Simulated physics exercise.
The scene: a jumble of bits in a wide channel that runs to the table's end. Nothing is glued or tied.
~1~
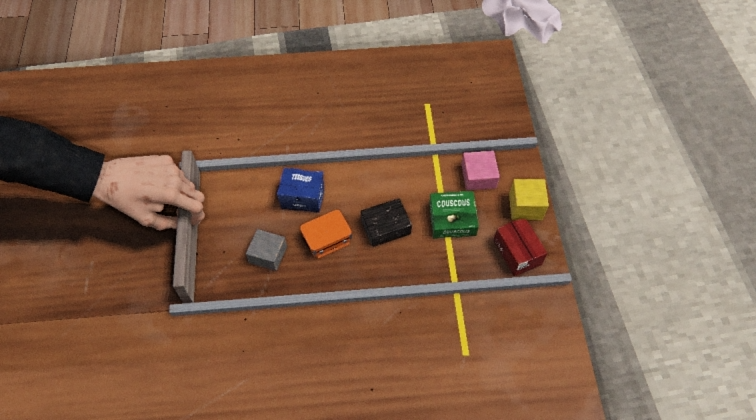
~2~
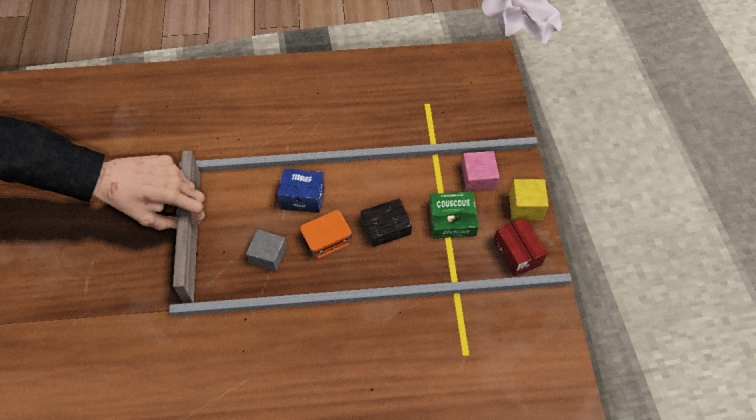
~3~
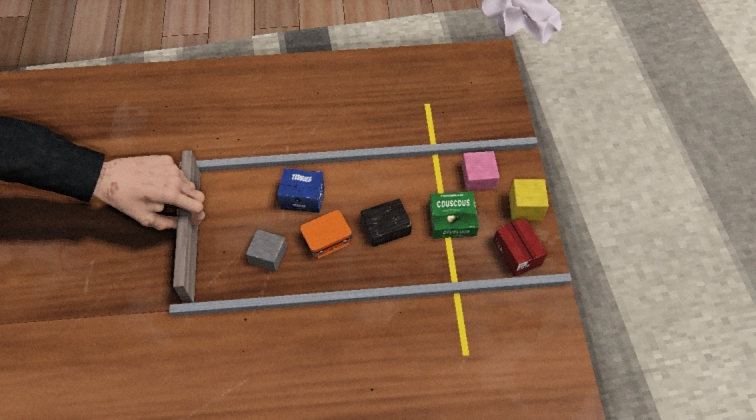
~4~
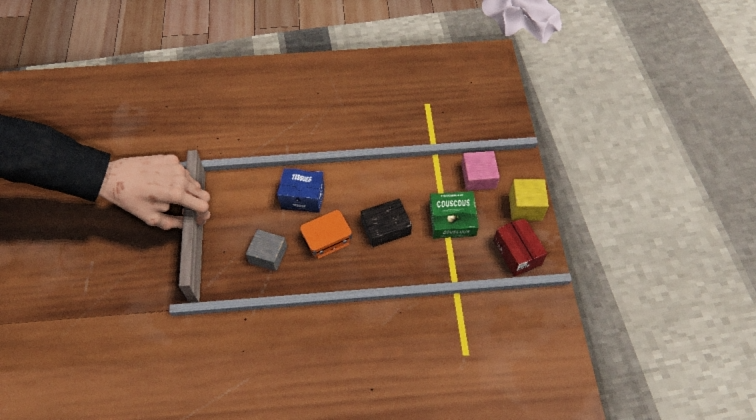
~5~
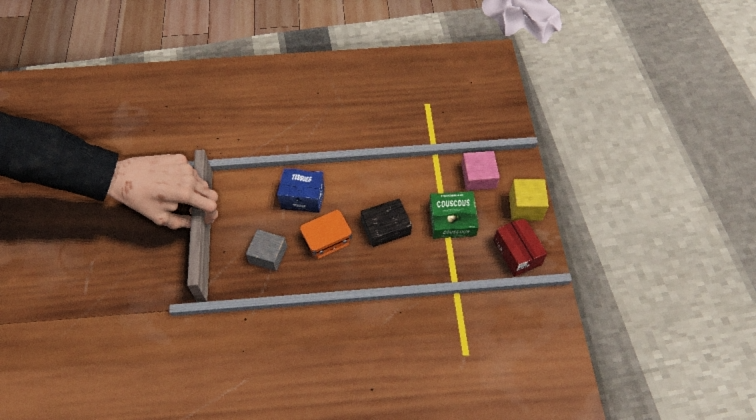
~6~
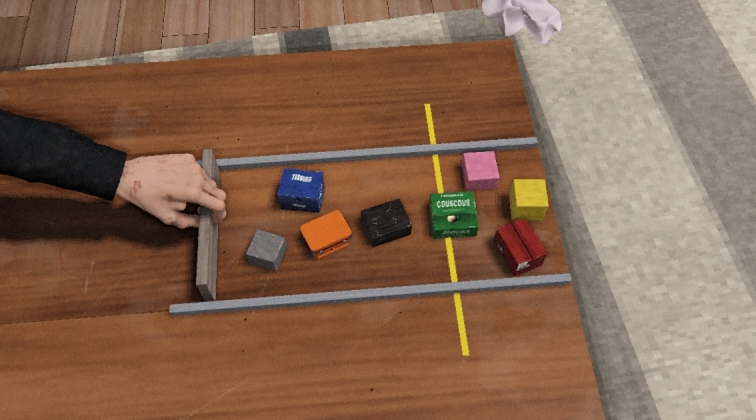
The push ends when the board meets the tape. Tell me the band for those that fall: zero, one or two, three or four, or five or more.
The number that fall off is one or two.
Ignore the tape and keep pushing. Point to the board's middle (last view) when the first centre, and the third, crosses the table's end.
Near (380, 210) and (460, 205).
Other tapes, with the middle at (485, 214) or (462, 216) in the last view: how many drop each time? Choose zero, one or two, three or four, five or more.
For each place: Either three or four; 1 or 2.
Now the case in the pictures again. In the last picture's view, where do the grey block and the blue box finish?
About (463, 230), and the other about (460, 176).
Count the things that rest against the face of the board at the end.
The number is 2.
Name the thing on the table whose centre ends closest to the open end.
Foremost is the black block.
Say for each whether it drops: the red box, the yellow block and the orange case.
The red box does not fall, the yellow block drops off, the orange case does not fall.
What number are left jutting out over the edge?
1 of them.
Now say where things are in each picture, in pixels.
In the first picture, yellow block (528, 200); red box (520, 247); pink block (480, 171); board (188, 225); tape (445, 217).
In the second picture, red box (520, 247); grey block (267, 250).
In the third picture, pink block (480, 171); blue box (302, 191).
In the fourth picture, yellow block (528, 200); black block (386, 223).
In the fifth picture, red box (520, 247); board (201, 224).
In the sixth picture, yellow block (528, 200); red box (520, 247); pink block (480, 171); board (209, 224); tape (445, 217).
A little later, none off yet; yellow block at rest near (528, 200); red box at rest near (520, 247); pink block at rest near (480, 171).
When it is over, the number that fall off is one or two; down, green box and yellow block.
